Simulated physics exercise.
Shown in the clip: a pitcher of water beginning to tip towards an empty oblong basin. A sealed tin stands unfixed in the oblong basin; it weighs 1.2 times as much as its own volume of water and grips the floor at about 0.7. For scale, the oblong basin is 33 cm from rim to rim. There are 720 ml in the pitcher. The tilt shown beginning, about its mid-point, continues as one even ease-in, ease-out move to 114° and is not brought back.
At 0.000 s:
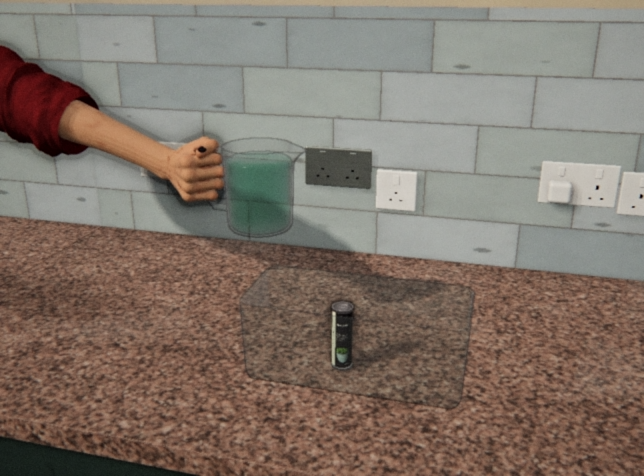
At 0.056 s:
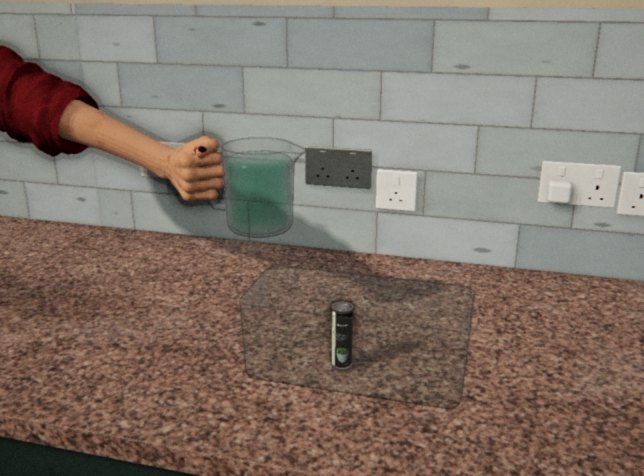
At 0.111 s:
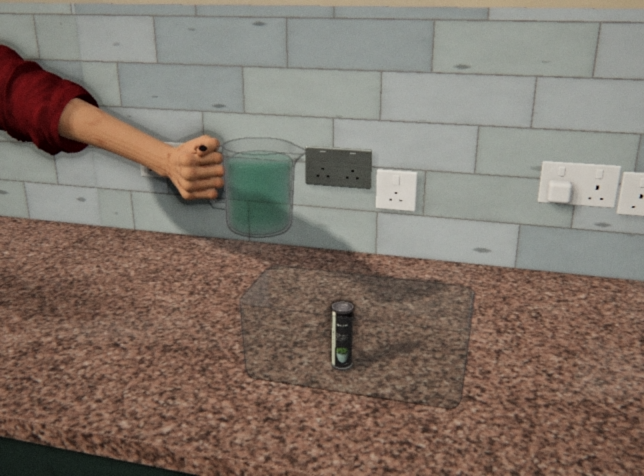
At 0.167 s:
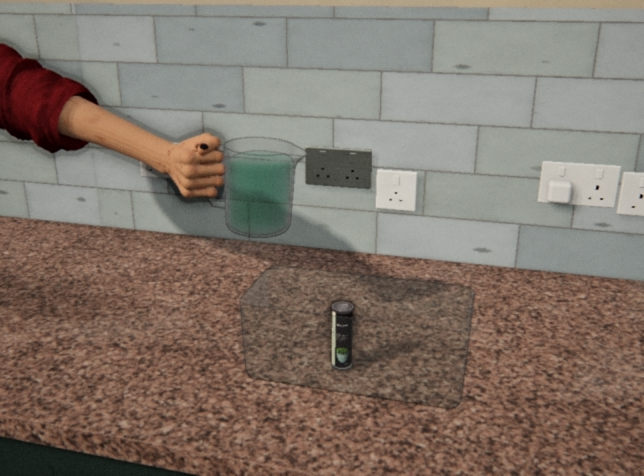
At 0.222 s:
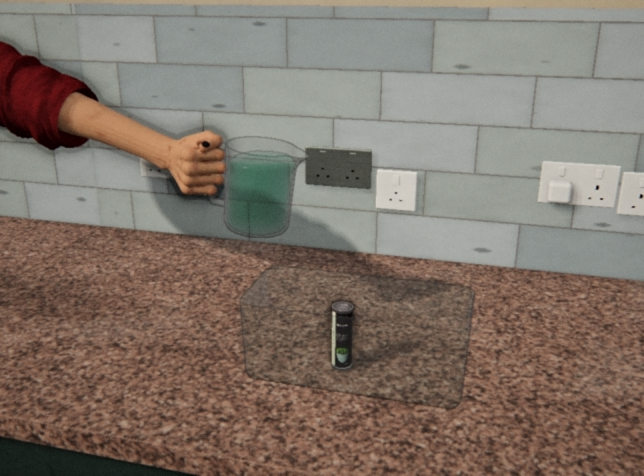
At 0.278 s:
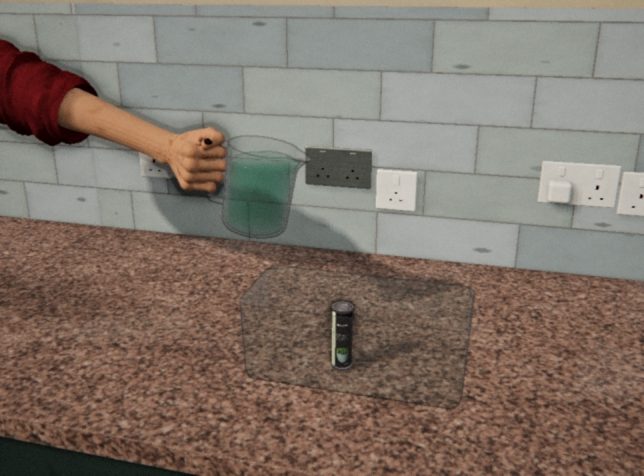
At the start, a hand in a red sleeve holds a clear pitcher of green liquid upright above a speckled counter, where a small dark tin stands within a transparent oblong basin. The hand then slowly tilts the pitcher slightly to the right, while the tin and basin stay still.
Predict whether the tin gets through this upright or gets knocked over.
I'd say it will ride it out.
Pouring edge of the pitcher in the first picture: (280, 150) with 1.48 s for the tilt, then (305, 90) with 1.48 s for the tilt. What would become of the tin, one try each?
The tin overturns the first time and stays vertical the second time.
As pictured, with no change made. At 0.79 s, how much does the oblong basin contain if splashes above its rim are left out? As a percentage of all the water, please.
5 %, give or take.
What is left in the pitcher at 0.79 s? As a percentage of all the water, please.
Portion remaining: Approx. 80 per cent.
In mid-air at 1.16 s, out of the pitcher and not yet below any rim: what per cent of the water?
18 per cent, roughly.
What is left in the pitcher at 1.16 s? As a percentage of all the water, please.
Close to 22 percent of the total.
After 0.79 s the tilt is 63° and 80 per cent is still to pour; the tin stands where it began.
After 1.16 s the tilt is 102° and 23 per cent is still to pour; the tin stands where it began.
After 1.55 s the tilt is 114° and 0 per cent is still to pour; the tin stands where it began.
After 1.98 s the tilt is 114° and 0 per cent is still to pour; the tin stands where it began.
In the end the tin stands where it began.
